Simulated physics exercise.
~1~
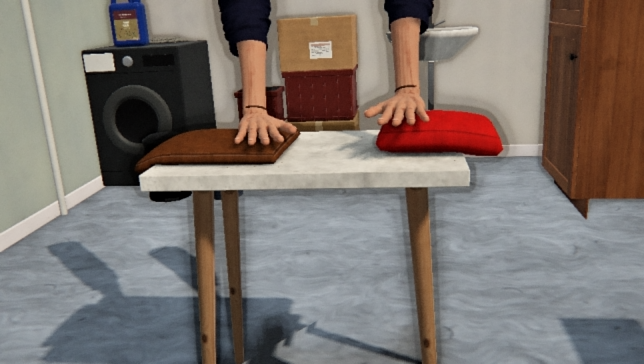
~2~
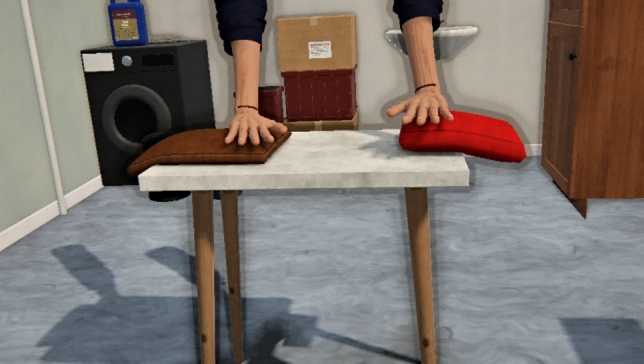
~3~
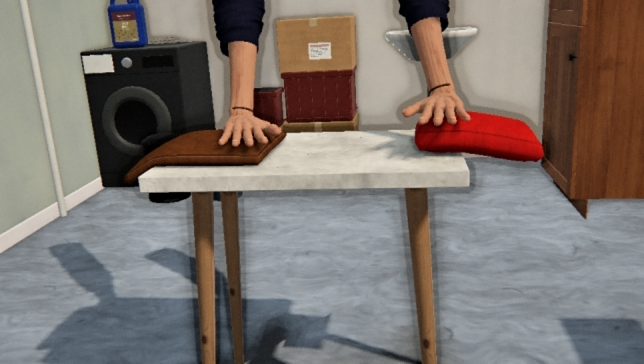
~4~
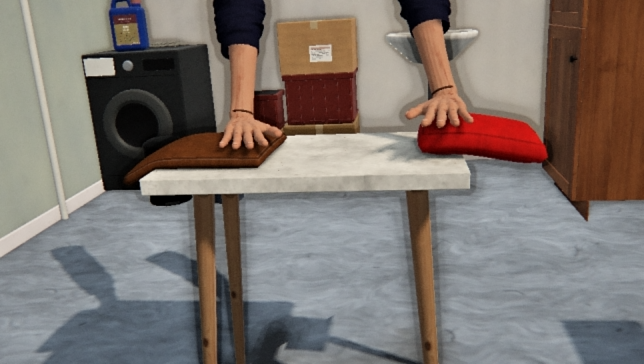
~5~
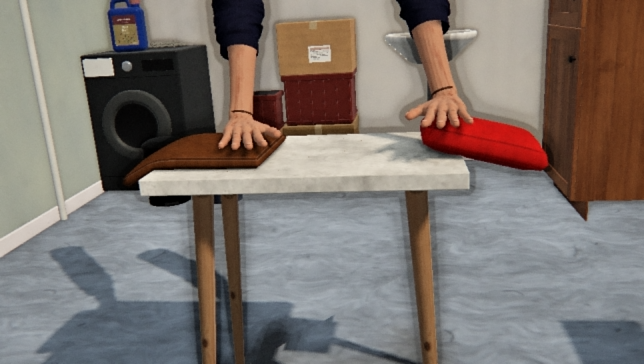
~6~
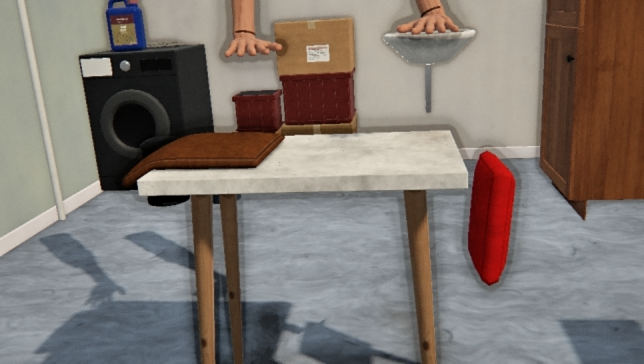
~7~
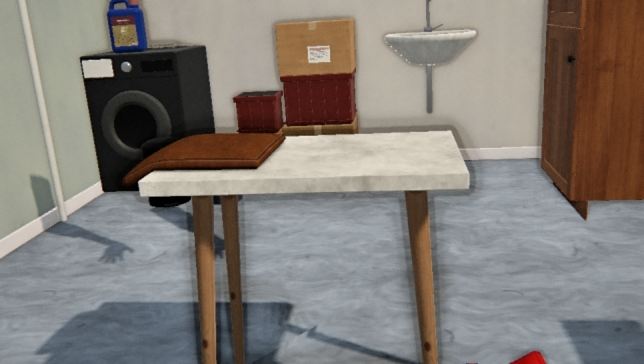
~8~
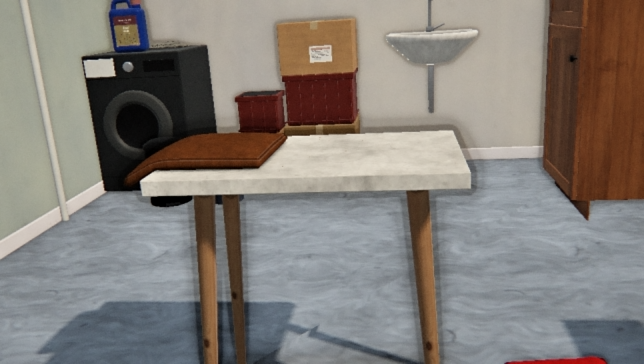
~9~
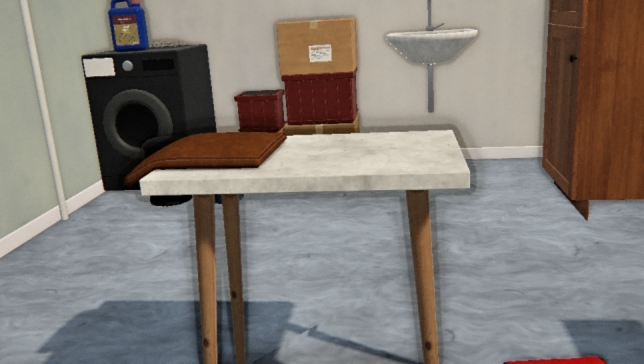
Two hands reach down from above onto a short table with a pale top and wooden legs, seen from the front in a room with a blue-grey floor, a black washing machine, stacked boxes and a wooden cupboard behind. The left hand presses a brown pad at the left end, and the right hand a red sack at the right end. The hands slide them outward until both jut past the ends, then lift away. The brown pad stays put, while the red sack tips over the right edge, drops and ends lying on the floor.
